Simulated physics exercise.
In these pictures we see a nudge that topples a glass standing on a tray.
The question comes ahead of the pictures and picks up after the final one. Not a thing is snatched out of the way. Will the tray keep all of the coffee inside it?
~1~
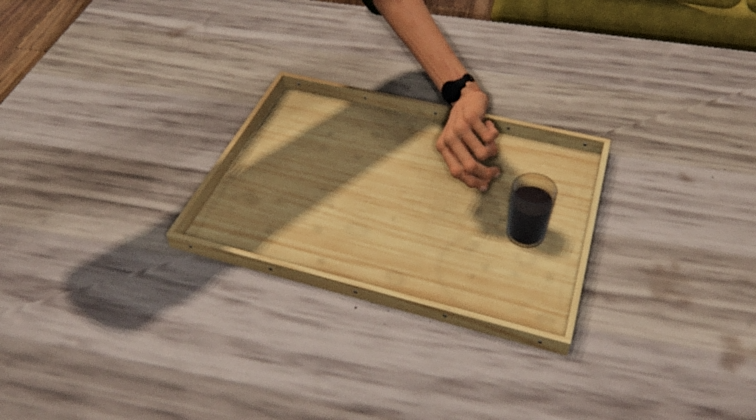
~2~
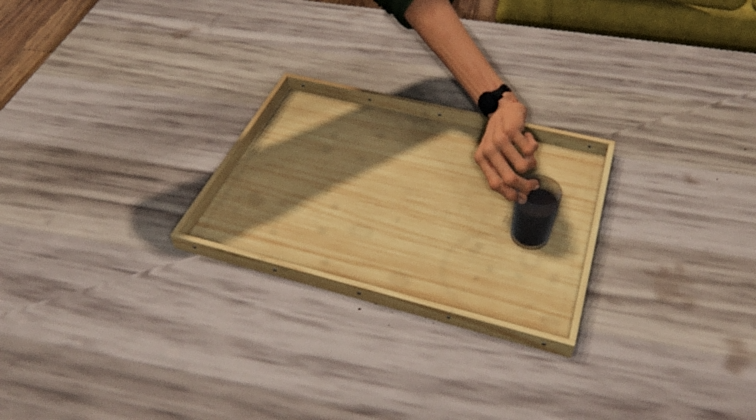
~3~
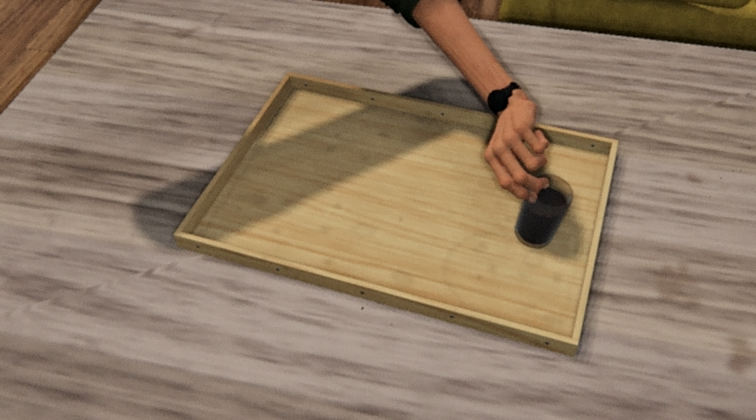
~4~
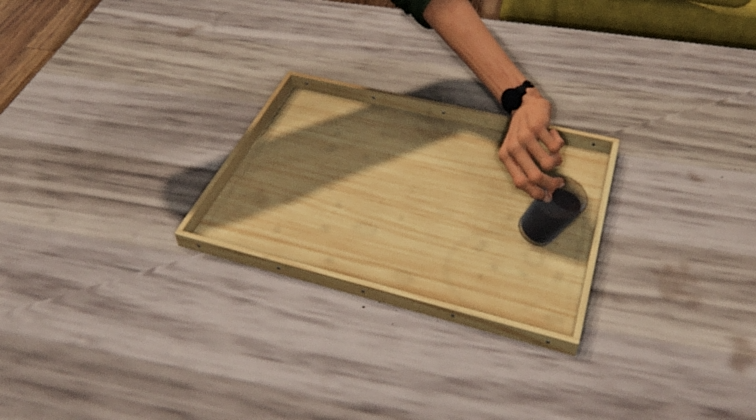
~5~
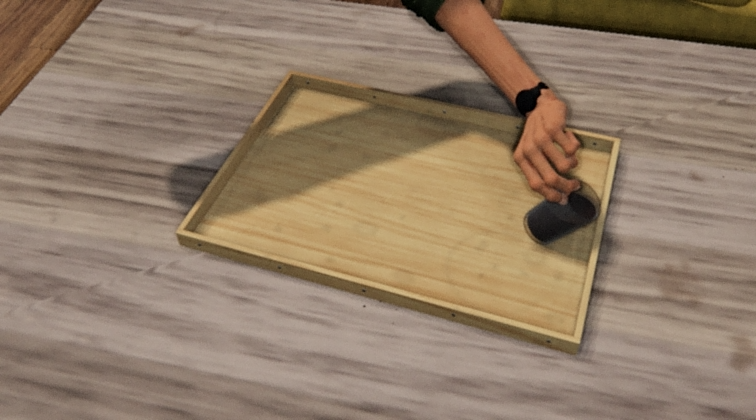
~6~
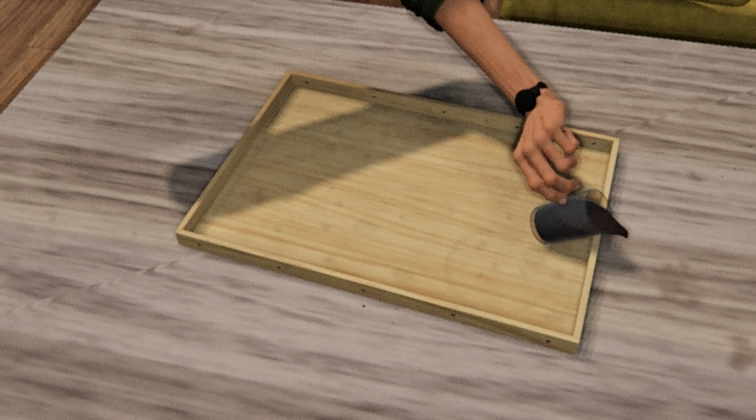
No.
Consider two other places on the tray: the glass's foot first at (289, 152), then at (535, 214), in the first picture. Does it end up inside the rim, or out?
At the first place it keeps within the tray, at the second it wets the top as well.
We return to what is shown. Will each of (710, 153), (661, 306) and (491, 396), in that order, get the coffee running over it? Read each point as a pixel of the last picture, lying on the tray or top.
The opening spot comes out out of the spill, the second in the spill, the closing one out of the spill.
Next, the glass lies across the rim; the puddle covers about as much as a plate; the table is getting wet.
After that, the puddle covers about as much as a tray; the table is getting wet.
Finally, the puddle covers about as much as a tray; the table is getting wet.
